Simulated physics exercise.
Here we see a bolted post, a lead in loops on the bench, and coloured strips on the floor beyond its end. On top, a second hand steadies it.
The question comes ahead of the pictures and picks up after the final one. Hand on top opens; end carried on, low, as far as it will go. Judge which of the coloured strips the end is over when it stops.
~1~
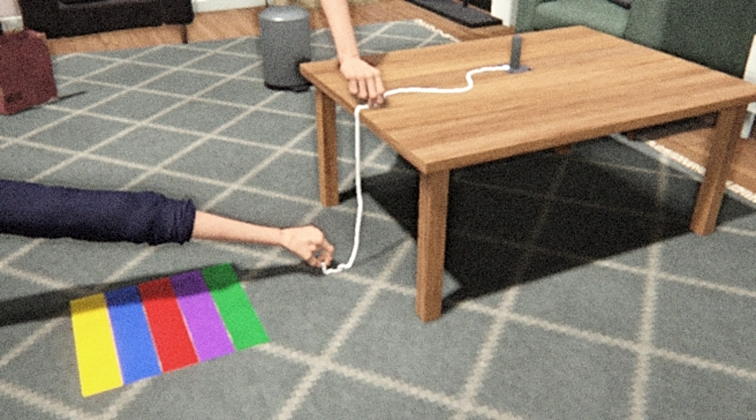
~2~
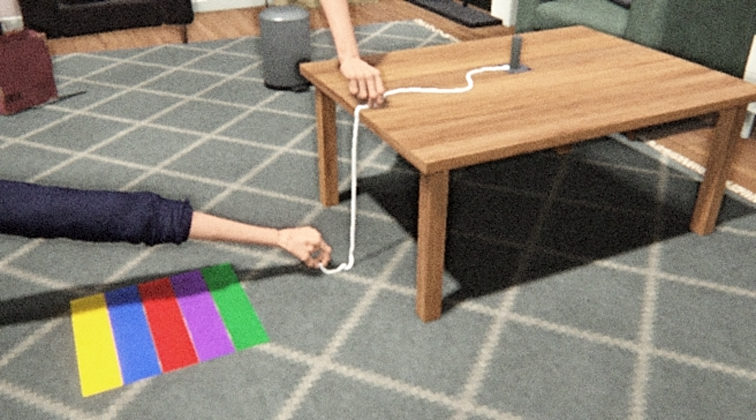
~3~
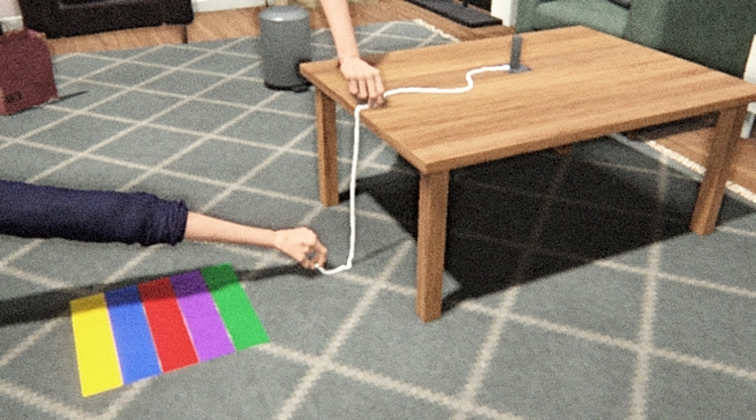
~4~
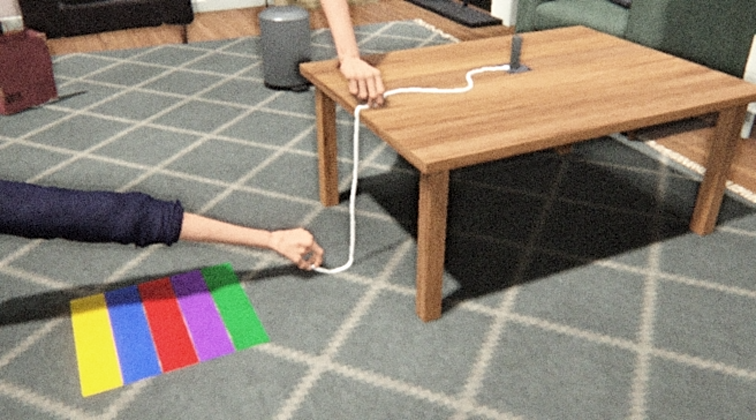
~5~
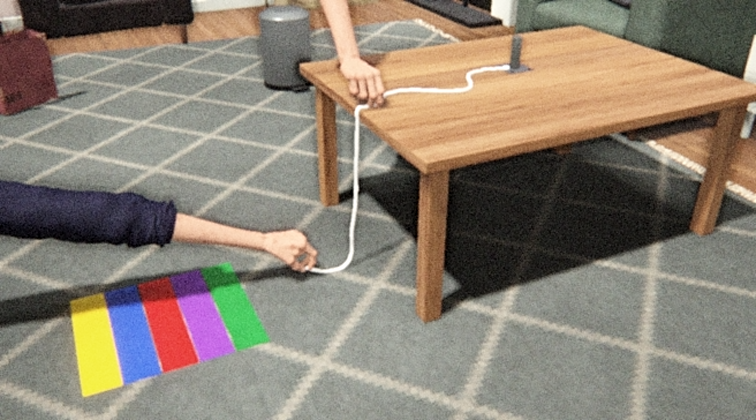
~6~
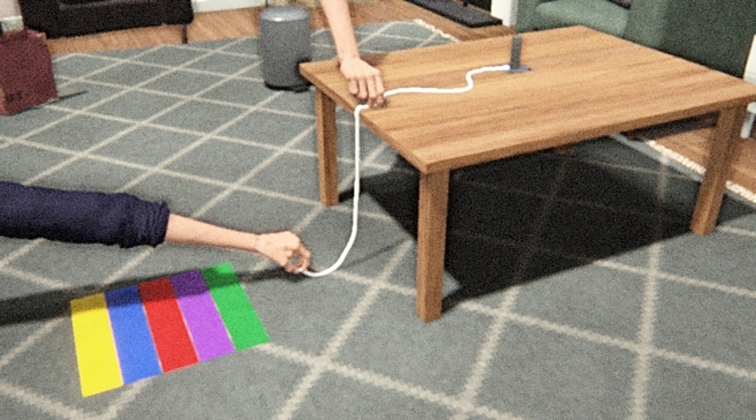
It is over the red strip.
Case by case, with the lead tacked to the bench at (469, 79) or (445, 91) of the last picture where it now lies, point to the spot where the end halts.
Respectively, (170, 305) and (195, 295).
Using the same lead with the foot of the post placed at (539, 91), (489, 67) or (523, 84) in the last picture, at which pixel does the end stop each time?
Approximate pixels in order: (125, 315), (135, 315), (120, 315).
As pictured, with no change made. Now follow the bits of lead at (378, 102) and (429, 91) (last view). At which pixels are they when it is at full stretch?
The first one ends up at (345, 118) and the second one at (404, 95).
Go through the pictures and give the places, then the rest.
The first picture shows end (323, 263); green (246, 330); purple (212, 340); red (176, 350); blue (139, 360); yellow (100, 372).
The second picture shows end (321, 264); lead through (482, 71) (467, 90) (395, 92) (357, 118) (354, 185) (352, 250).
The third picture shows end (316, 265).
The fourth picture shows end (313, 266); lead through (482, 71) (467, 90) (395, 92) (357, 118) (354, 185) (352, 249).
The fifth picture shows end (307, 268).
The sixth picture shows end (300, 269); lead through (482, 71) (467, 90) (395, 92) (357, 118) (357, 185) (347, 250).
Early on, end near (228, 288); over green.
Midway, end near (185, 299); over purple.
At the end of the slack, end near (159, 306); over red. It gets as far as the red strip.
